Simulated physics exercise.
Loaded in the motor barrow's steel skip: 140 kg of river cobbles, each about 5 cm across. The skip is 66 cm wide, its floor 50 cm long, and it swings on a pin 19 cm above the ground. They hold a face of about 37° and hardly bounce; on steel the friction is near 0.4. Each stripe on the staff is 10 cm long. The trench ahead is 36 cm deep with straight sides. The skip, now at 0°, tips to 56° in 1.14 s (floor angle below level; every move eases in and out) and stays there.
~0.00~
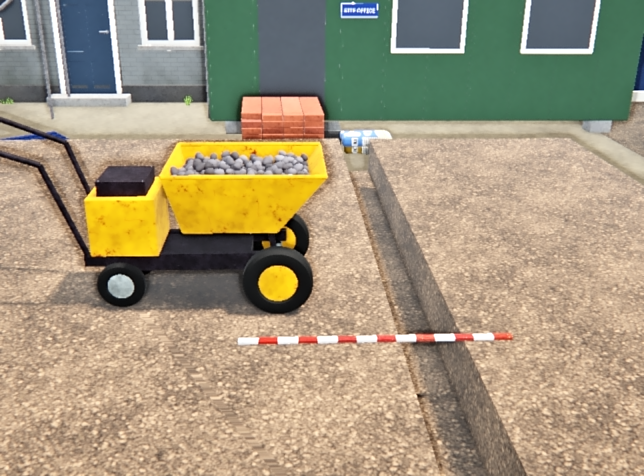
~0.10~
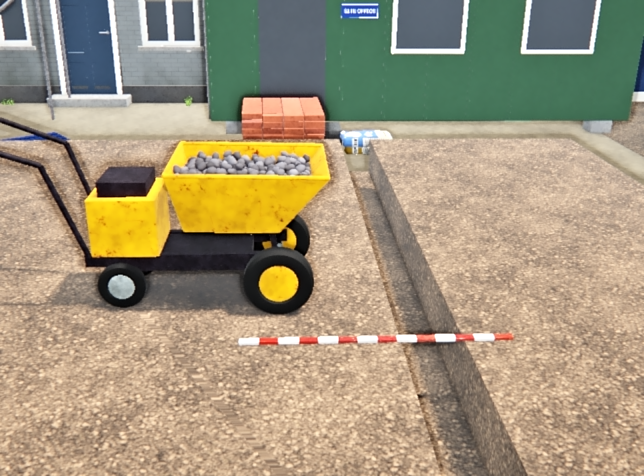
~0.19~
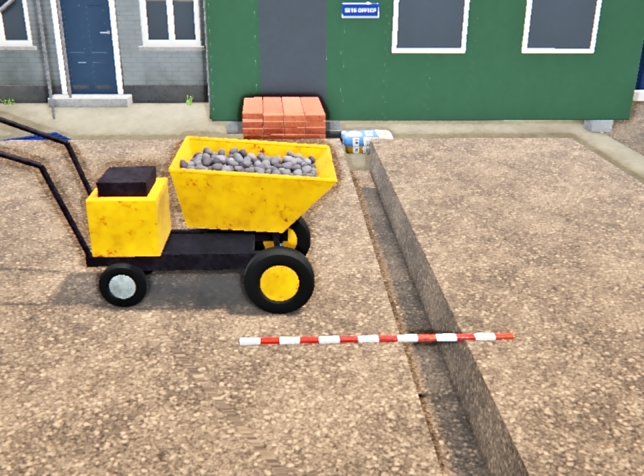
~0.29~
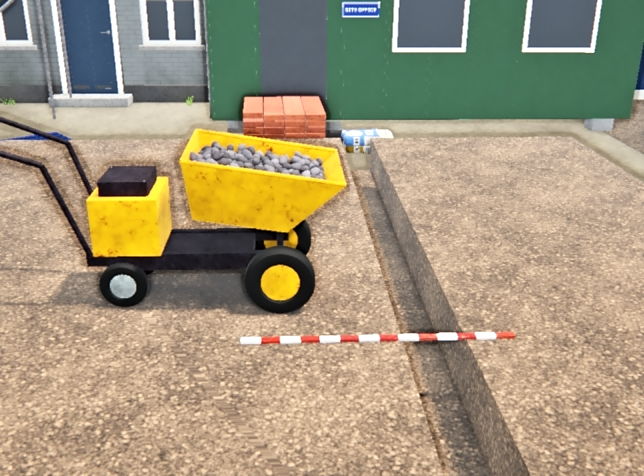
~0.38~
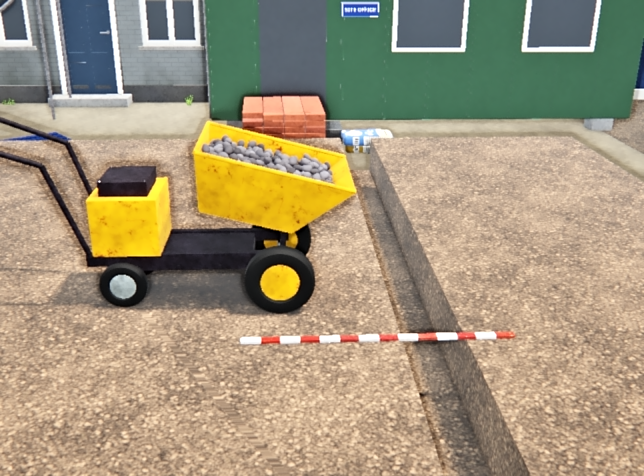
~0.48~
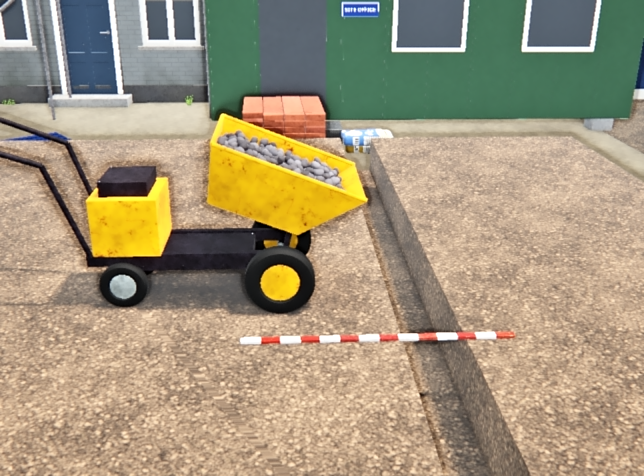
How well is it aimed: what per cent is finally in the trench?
Roughly 52 per cent ends in the trench.
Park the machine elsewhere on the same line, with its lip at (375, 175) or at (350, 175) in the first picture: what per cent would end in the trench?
First some 20, then 40 per cent.
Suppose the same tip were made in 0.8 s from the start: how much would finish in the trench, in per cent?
In that case some 50 per cent.
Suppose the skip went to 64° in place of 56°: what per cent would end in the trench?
It would be near 80 per cent.
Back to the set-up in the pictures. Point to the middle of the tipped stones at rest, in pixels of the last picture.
Around (415, 329).
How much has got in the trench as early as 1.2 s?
Some 10 per cent.
After 0.9 s the floor is at 48°; 100 % in the skip; the foremost stones are at (378, 221).
After 1.2 s the floor is at 56°; 91 % in the skip, 9 % in the trench; the foremost stones are at (437, 304).
After 1.6 s the floor is at 56°; 71 % in the skip, 25 % in the trench, 4 % past the trench; the foremost stones are at (481, 288).
After 3.5 s the floor is at 56°; 44 % in the skip, 52 % in the trench, 4 % past the trench; the foremost stones are at (524, 283).
